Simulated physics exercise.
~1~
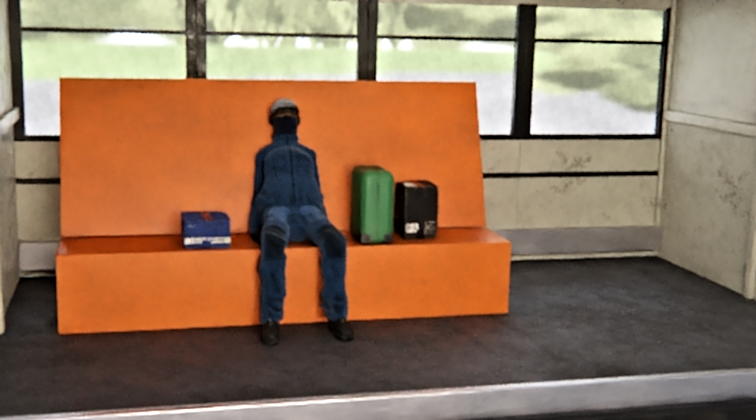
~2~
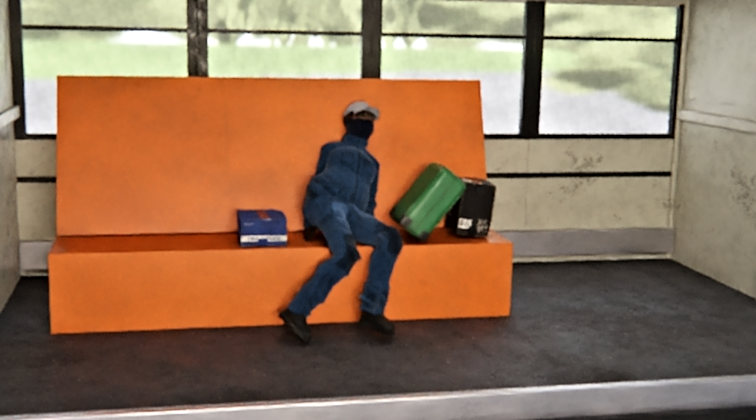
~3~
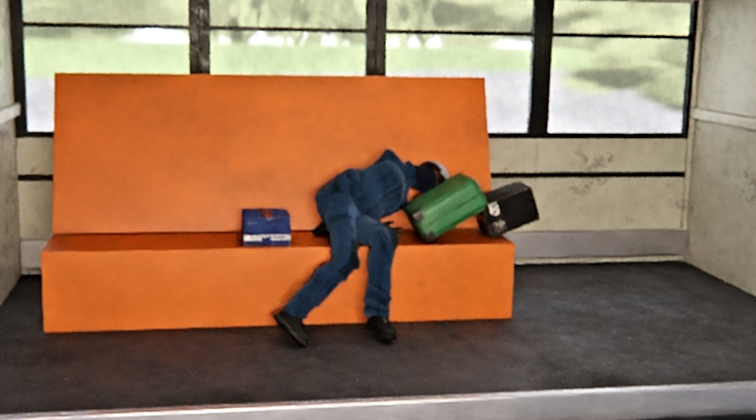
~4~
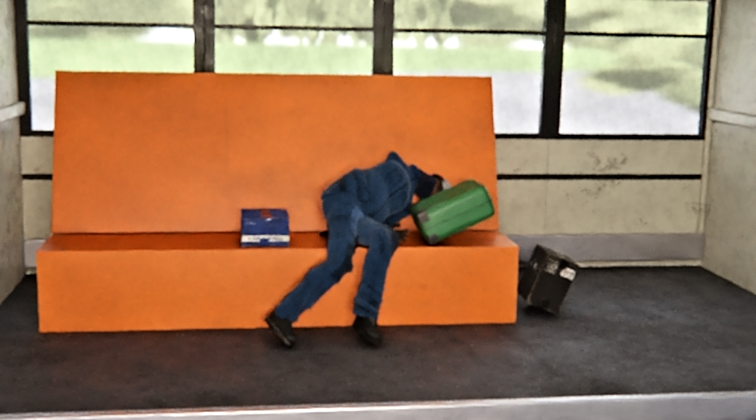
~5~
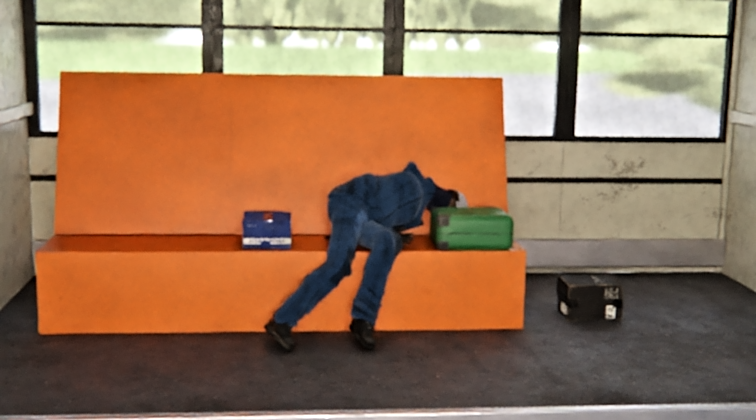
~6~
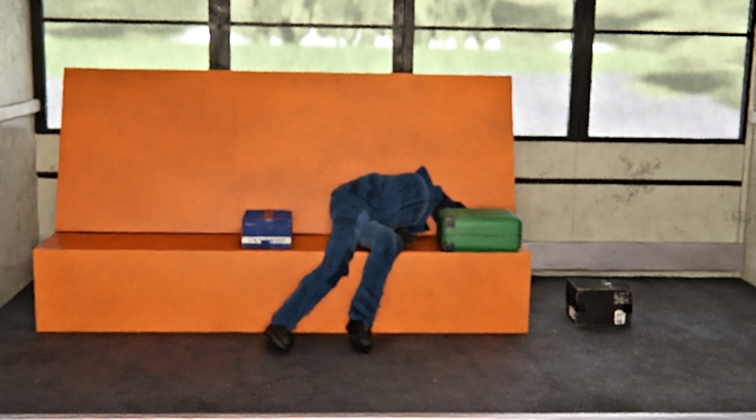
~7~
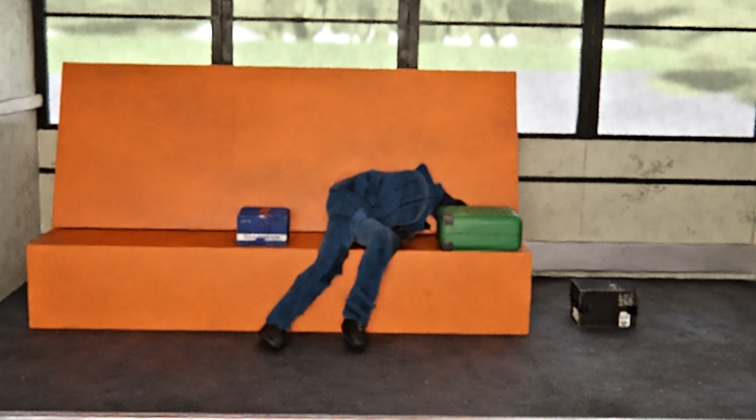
A slumping passenger topples right beside a tipping green case as a black pack falls off.
